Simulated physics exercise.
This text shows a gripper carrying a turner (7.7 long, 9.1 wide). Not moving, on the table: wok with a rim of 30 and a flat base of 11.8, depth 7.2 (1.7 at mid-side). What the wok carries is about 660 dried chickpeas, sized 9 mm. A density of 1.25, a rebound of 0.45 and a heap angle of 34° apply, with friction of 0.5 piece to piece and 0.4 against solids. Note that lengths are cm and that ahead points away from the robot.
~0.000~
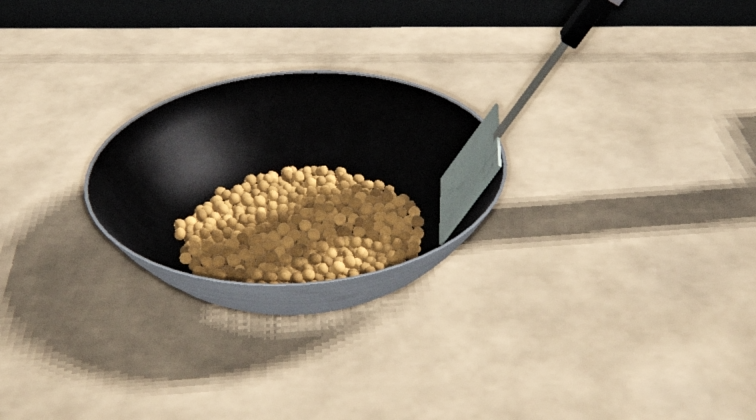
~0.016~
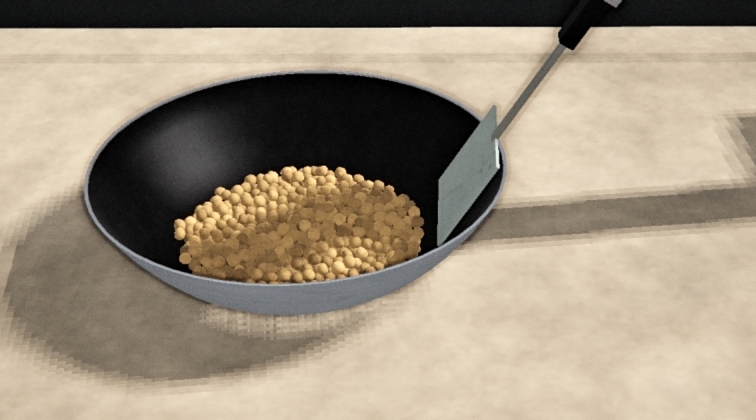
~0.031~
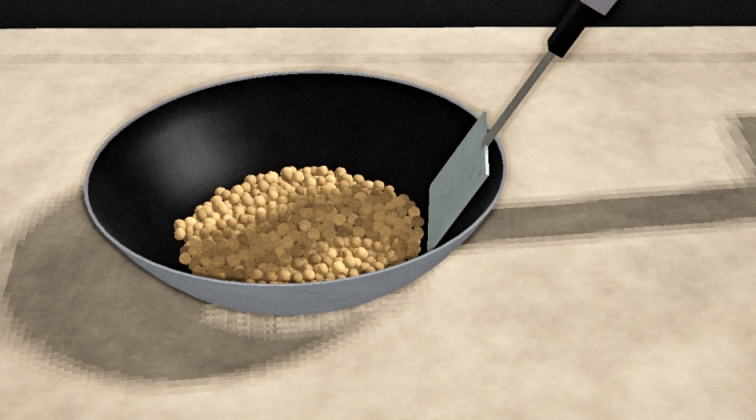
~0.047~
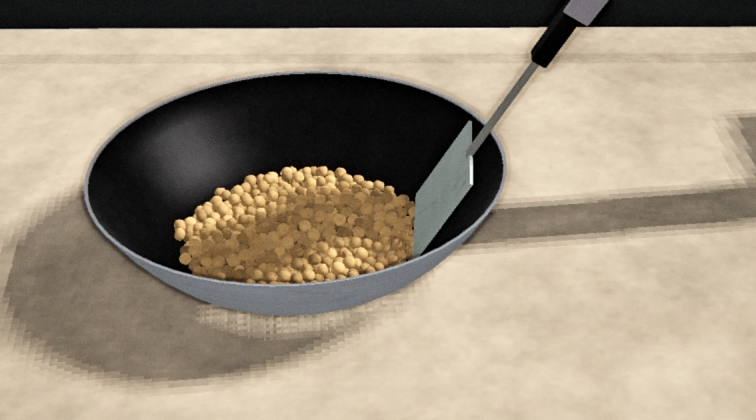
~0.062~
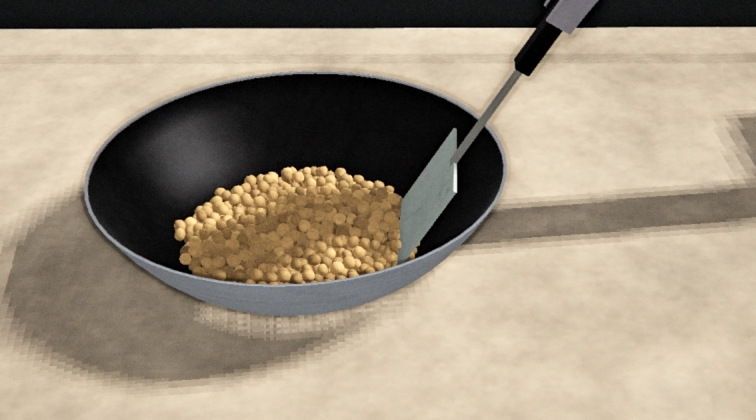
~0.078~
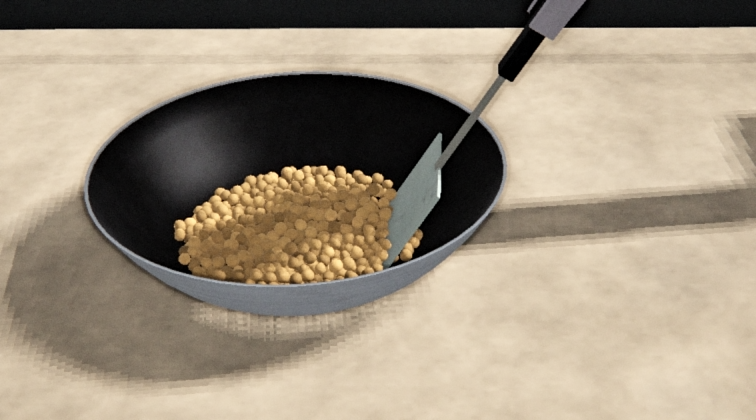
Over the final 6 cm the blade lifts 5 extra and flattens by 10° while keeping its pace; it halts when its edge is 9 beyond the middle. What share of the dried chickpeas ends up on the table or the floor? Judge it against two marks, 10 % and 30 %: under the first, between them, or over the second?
Under the first, so below 10 %.
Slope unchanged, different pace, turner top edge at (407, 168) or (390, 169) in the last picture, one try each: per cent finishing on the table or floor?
Close to 20 per cent in the first try and close to 20 per cent in the second.
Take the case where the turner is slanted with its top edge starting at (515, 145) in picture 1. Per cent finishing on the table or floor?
About 10 per cent.
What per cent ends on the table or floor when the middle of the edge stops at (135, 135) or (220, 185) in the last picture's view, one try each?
First try about 20 percent, second about 0 percent.
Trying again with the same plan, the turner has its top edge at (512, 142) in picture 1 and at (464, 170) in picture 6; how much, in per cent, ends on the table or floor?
Near 5 in a hundred.
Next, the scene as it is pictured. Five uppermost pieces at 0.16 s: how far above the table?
They are near 5 cm up.
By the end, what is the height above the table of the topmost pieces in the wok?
Roughly 5.5 centimetres.
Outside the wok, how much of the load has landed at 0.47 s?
Fraction noted: Close to 5 per cent.
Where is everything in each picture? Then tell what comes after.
Turner top edge at (499, 134), sloping 58°; upper third of the load around (299, 229), from x 180 to 420, top at y 170; 665 in the wok, in the first frame.
Turner top edge at (496, 135), sloping 58°; upper third of the load around (298, 229), from x 180 to 420, top at y 170, in the second frame.
Turner top edge at (486, 142), sloping 58°; upper third of the load around (298, 229), from x 180 to 420, top at y 170, in the third frame.
Turner top edge at (471, 151), sloping 58°; upper third of the load around (298, 229), from x 180 to 420, top at y 170, in the fourth frame.
Turner top edge at (455, 159), sloping 58°; upper third of the load around (301, 228), from x 180 to 420, top at y 170, in the fifth frame.
Turner top edge at (440, 164), sloping 58°; upper third of the load around (308, 226), from x 180 to 415, top at y 170; 665 in the wok, in the sixth frame.
By 0.16 s, sloping 58°, highest piece 5 above the table; 665 in the wok.
By 0.23 s, sloping 55°, highest piece 5 above the table; 665 in the wok.
By 0.47 s, sloping 48°, highest piece 7 above the table; 620 in the wok, 27 on the table or floor, 18 on the blade or in flight.
By 1.52 s, sloping 48°, highest piece 5 above the table; 620 in the wok, 45 on the table or floor.
Final count, 620 in the wok, 45 on the table or floor. That is 7 % on the table or floor.
